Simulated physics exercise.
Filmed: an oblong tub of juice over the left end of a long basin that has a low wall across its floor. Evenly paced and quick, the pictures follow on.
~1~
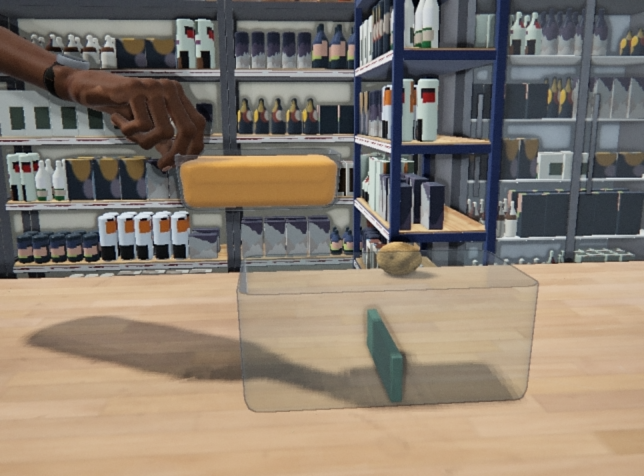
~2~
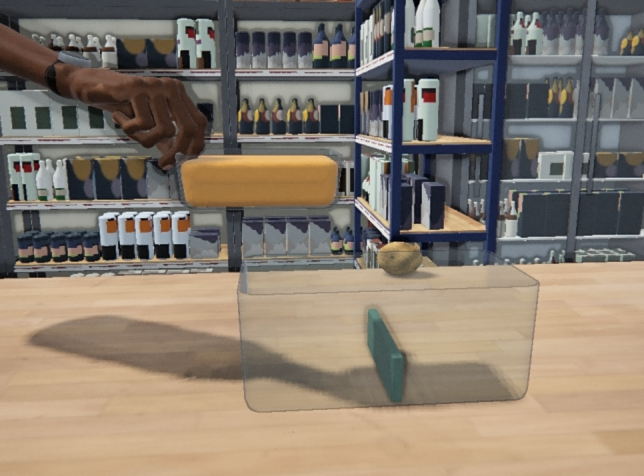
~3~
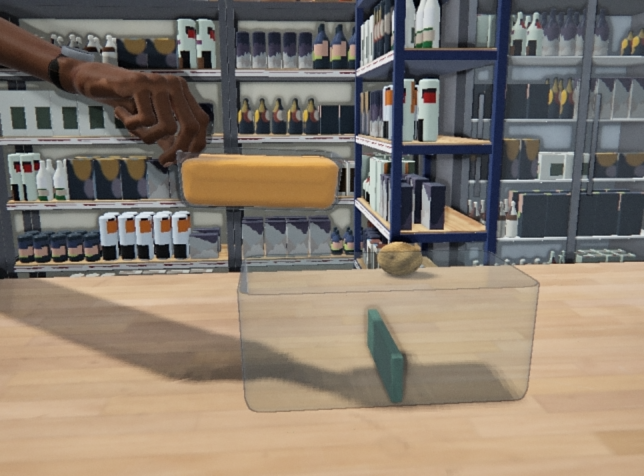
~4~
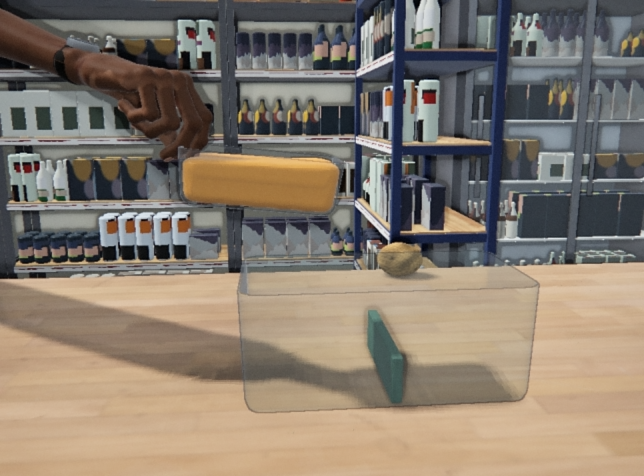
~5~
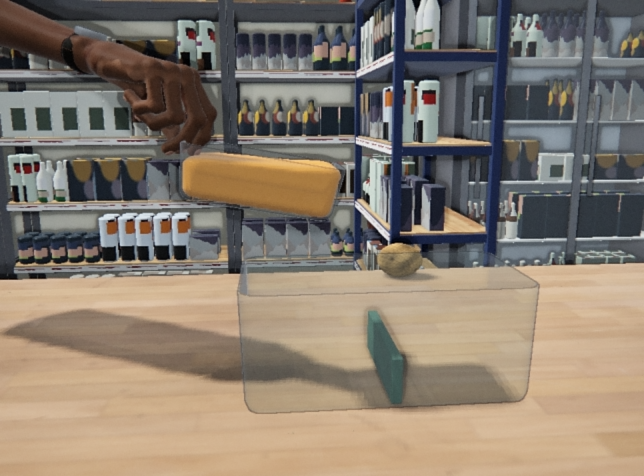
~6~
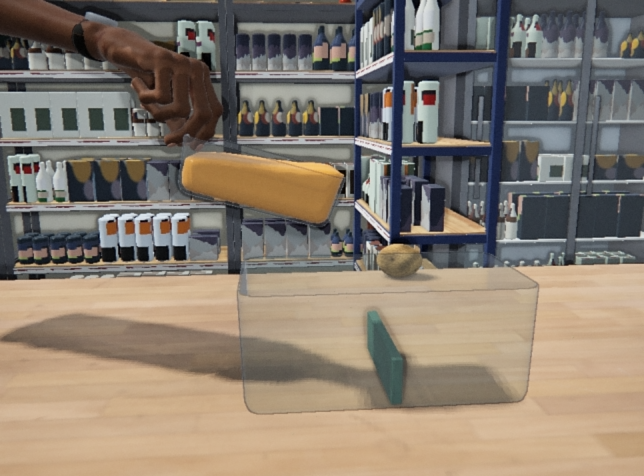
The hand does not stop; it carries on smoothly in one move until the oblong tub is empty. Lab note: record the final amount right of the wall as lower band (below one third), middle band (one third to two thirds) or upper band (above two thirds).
Middle of three bands.
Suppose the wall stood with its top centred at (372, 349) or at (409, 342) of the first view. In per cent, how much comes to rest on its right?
Around 65 per cent for the first, around 15 per cent for the second.
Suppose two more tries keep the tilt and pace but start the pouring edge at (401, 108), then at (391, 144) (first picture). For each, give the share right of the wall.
You'd see around 80 per cent, and then around 85 per cent.
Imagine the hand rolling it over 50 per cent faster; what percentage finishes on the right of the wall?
Roughly 25 percent.
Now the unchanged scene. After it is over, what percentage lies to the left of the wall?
Share approx. 45 %.
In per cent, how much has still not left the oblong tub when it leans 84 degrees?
I'd put it at some 10 in a hundred.
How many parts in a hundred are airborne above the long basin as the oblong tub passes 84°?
That works out near 30 percent.
A moment on, the oblong tub is tipped on its side and 11 per cent is still to pour, 21 is left of the wall and 36 right of it.
Next, the oblong tub is tipped right over and 0 per cent is still to pour, 46 is left of the wall and 51 right of it.
Then the oblong tub is tipped right over and 0 per cent is still to pour, 47 is left of the wall and 52 right of it.
Later the oblong tub is tipped right over and 0 per cent is still to pour, 47 is left of the wall and 52 right of it.
At rest 47 per cent lies left of the wall, 52 right of it and 2 outside.
